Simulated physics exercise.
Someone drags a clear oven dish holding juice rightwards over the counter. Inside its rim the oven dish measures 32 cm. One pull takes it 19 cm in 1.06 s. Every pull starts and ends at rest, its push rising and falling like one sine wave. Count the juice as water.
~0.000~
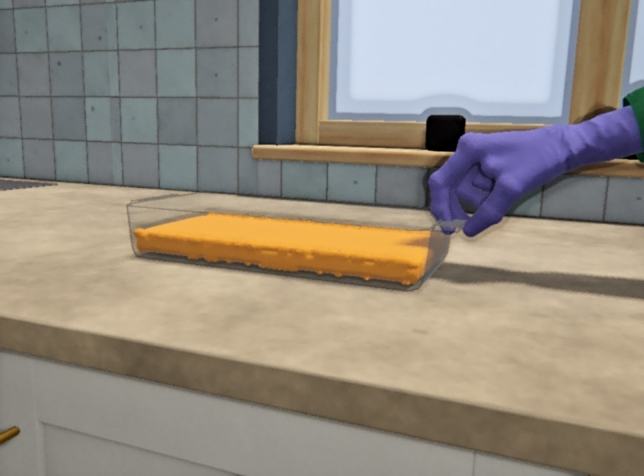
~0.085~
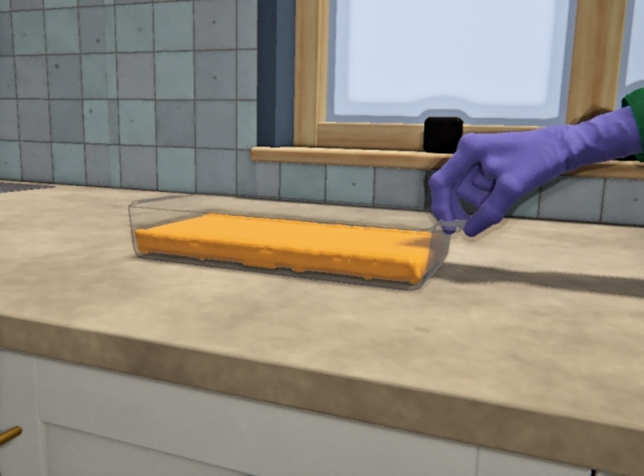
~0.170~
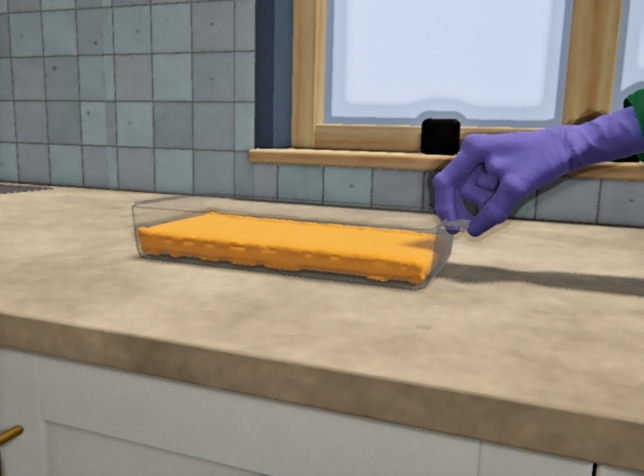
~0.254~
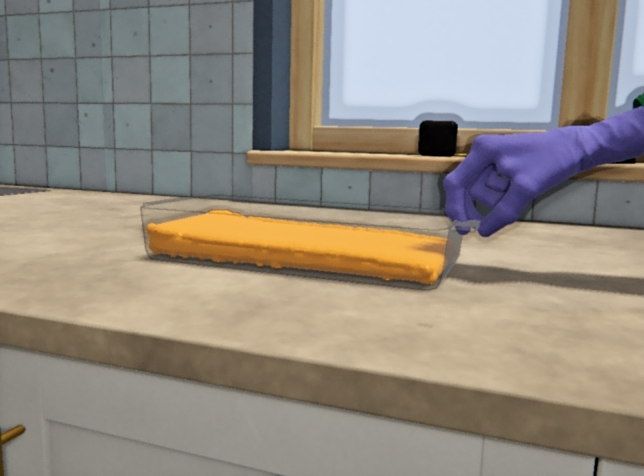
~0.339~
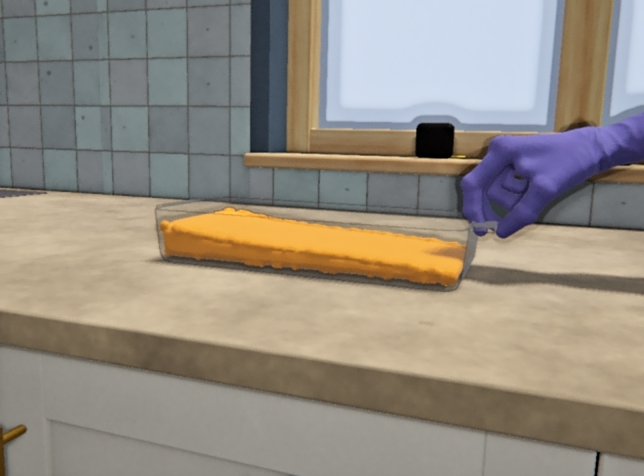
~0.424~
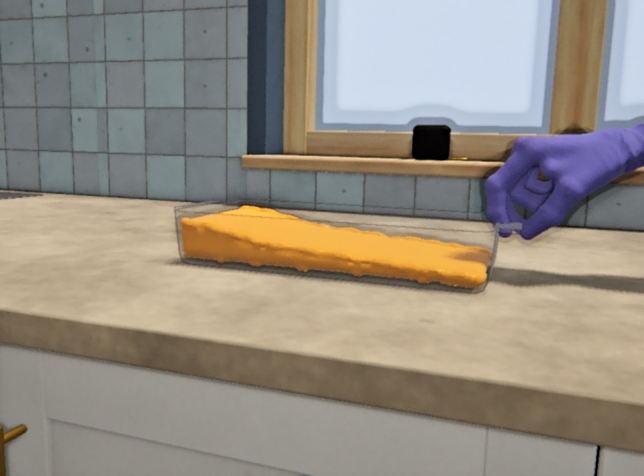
At first a purple-gloved hand grips the right end of a clear dish of orange juice on a kitchen counter, barely moving it. The hand then draws the dish a short way rightwards, gathering pace, and the juice climbs at the left end while dipping towards the right.
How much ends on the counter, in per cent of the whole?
Close to 7 per cent.
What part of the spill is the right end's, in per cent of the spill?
Near 90 in a hundred.
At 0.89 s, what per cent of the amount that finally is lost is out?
Near 0 in a hundred.
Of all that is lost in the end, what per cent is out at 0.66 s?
About 0 per cent.
Then, 0.66 s in, it has gone 14 cm; 0 per cent is out over the left end and 0 over the right.
Then, 0.89 s in, it has gone 19 cm; 0 per cent is out over the left end and 0 over the right.
Then, 1.13 s in, it has gone 19 cm; 0 per cent is out over the left end and 6 over the right.
Then, 1.36 s in, it has gone 19 cm; 0 per cent is out over the left end and 6 over the right.
Finally, 7 per cent is out in all, 0 of it over the left end.
